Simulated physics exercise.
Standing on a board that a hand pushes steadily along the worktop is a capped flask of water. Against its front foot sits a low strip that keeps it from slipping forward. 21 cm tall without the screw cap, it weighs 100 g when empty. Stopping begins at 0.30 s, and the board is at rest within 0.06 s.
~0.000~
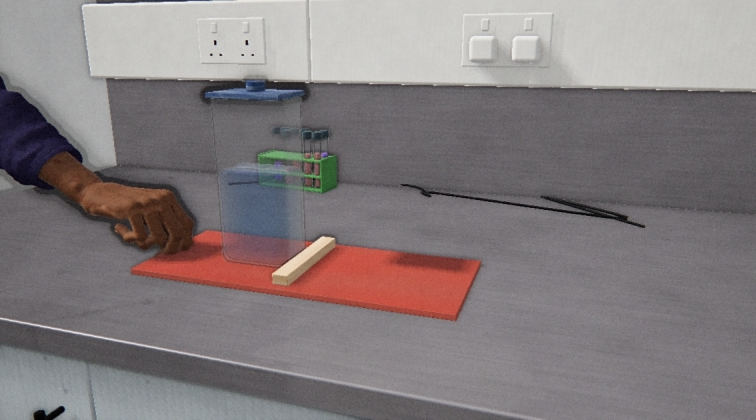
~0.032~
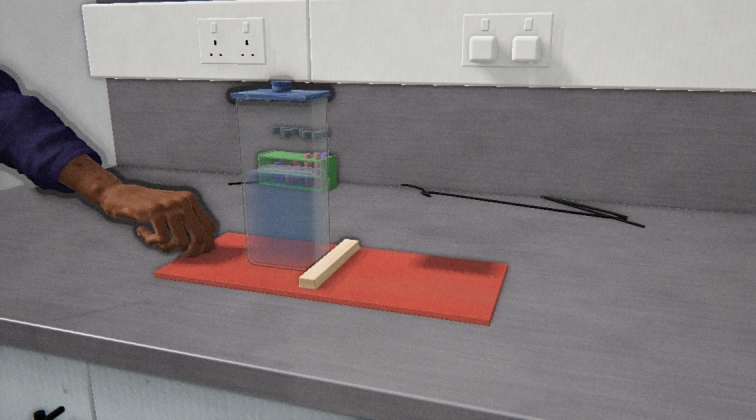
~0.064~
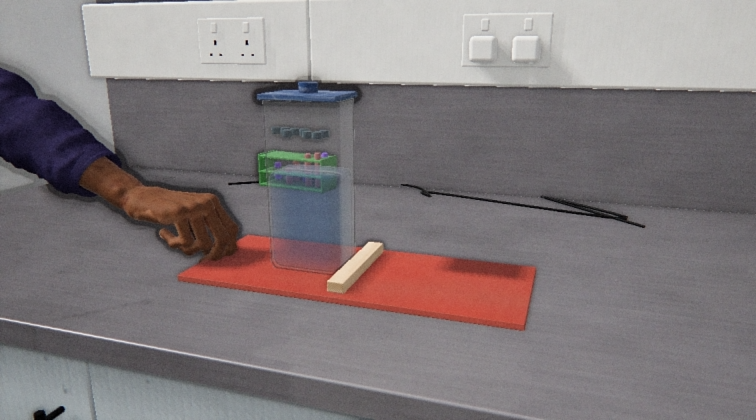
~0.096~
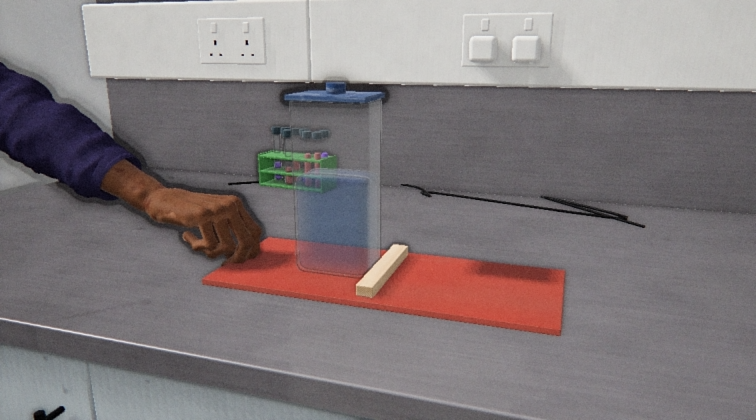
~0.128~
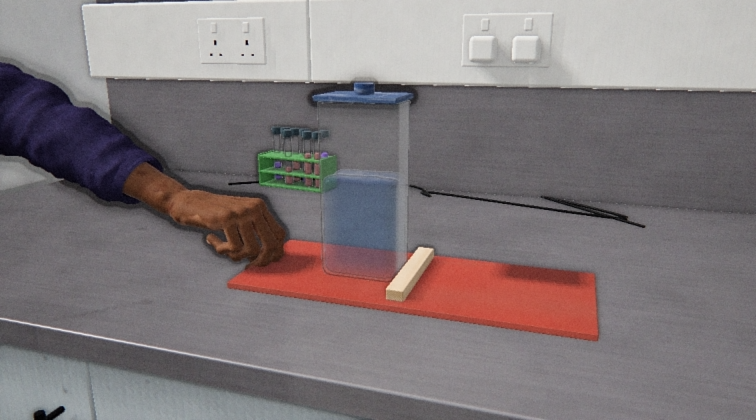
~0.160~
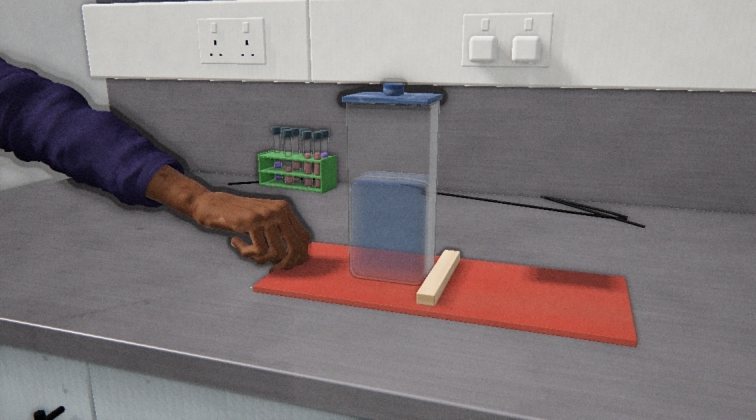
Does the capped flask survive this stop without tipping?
I'd say it is thrown over.
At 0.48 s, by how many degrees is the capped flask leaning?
Measured tilt, approx.: 36 degrees.
By 0.36 s the board moves at 0.00 m/s; the capped flask leans 9°.
By 0.48 s the capped flask leans 37°.
By 0.64 s the capped flask lies on its side.
By 0.86 s the capped flask lies on its side.
At rest the capped flask lies on its side.
